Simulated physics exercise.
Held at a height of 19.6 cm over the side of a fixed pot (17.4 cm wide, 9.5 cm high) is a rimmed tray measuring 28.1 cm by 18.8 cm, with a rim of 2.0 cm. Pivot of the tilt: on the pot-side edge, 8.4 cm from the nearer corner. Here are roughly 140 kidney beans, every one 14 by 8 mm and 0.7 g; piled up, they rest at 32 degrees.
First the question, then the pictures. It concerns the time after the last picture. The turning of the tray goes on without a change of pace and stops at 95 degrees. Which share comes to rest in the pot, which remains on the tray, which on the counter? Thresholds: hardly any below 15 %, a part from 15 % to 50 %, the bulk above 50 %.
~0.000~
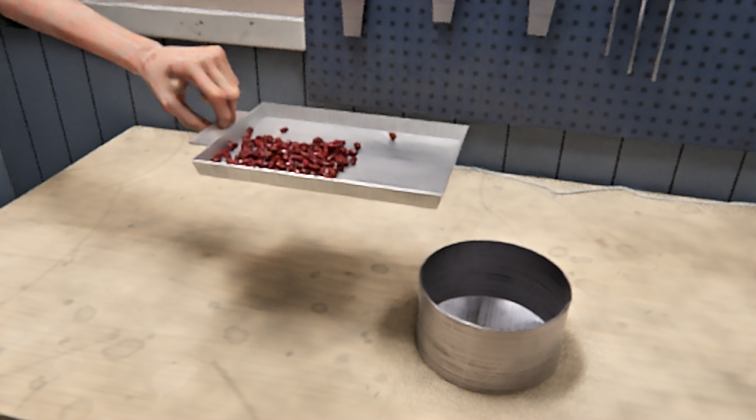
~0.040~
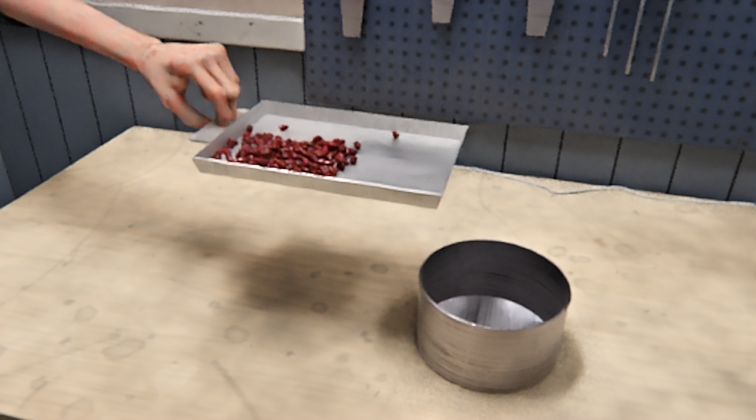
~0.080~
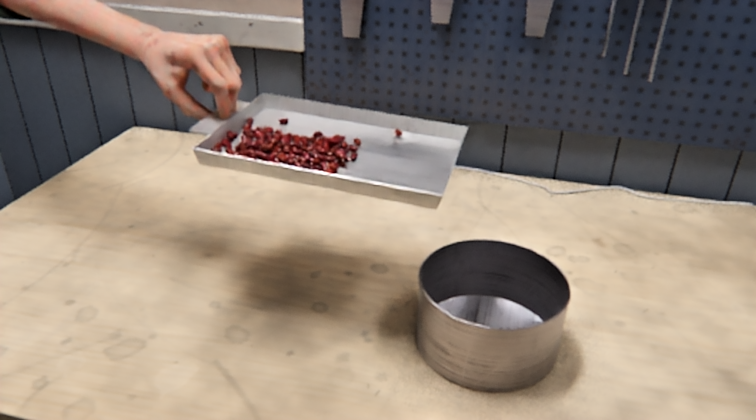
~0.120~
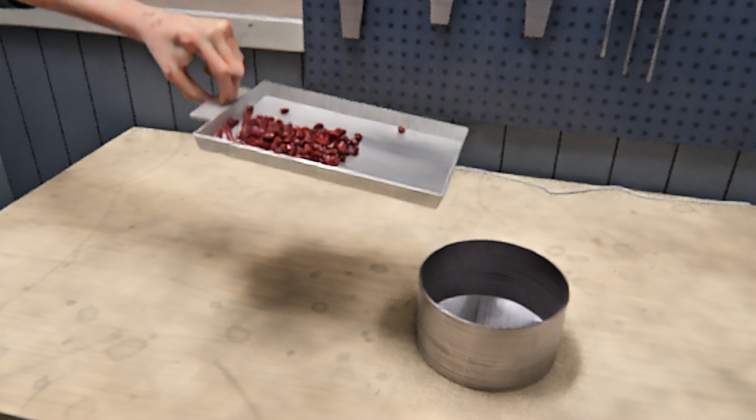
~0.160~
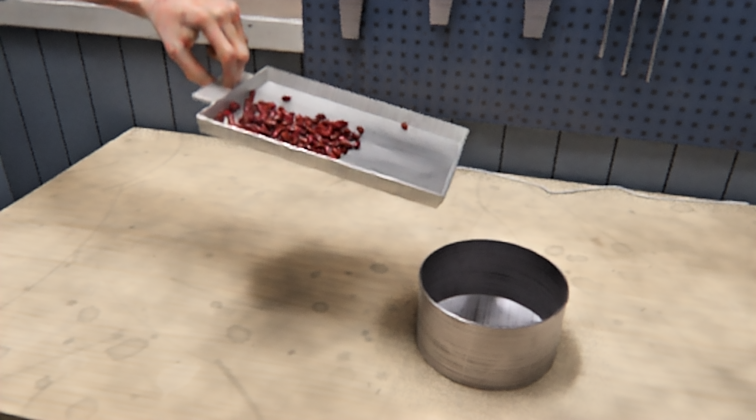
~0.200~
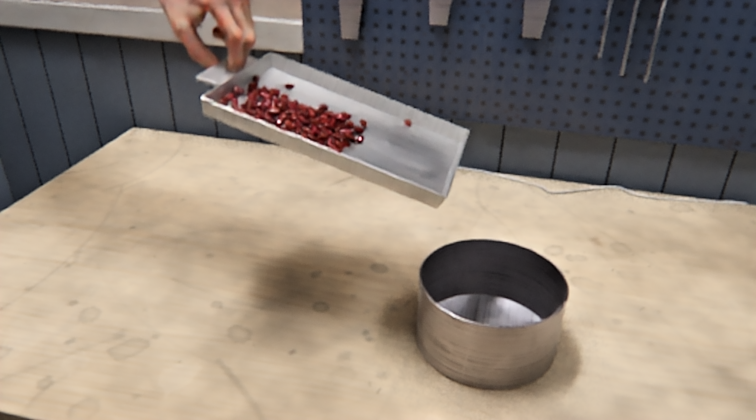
Prediction - pot: The bulk; tray: Hardly any; counter: A part.
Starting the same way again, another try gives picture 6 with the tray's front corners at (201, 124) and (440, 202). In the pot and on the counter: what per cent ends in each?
In the pot: 95 per cent; on the counter: 5 per cent.
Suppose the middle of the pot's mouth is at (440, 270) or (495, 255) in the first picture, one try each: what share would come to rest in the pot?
Estimates: 30 in a hundred and 80 in a hundred.
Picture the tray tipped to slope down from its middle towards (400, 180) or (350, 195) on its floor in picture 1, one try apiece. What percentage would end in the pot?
That would be close to 100 per cent, then close to 15 per cent.
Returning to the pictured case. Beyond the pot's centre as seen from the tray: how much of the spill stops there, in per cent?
It comes to near 70 percent.
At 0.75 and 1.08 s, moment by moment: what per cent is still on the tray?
I'd say roughly 35, then roughly 5.
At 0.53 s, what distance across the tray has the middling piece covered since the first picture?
Around 9 centimetres.
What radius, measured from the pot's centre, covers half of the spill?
Close to 26 cm, give or take.
After 0.53 s, tilt 55 degrees; the tray holds 100 %, the pot 0 %.
After 0.75 s, tilt 81 degrees; the tray holds 35 %, the pot 10 %.
After 1.08 s, tilt 95 degrees; the tray holds 5 %, the pot 55 %.
At rest (2.7 s), pot 60 %, tray 0 %, counter 40 %.
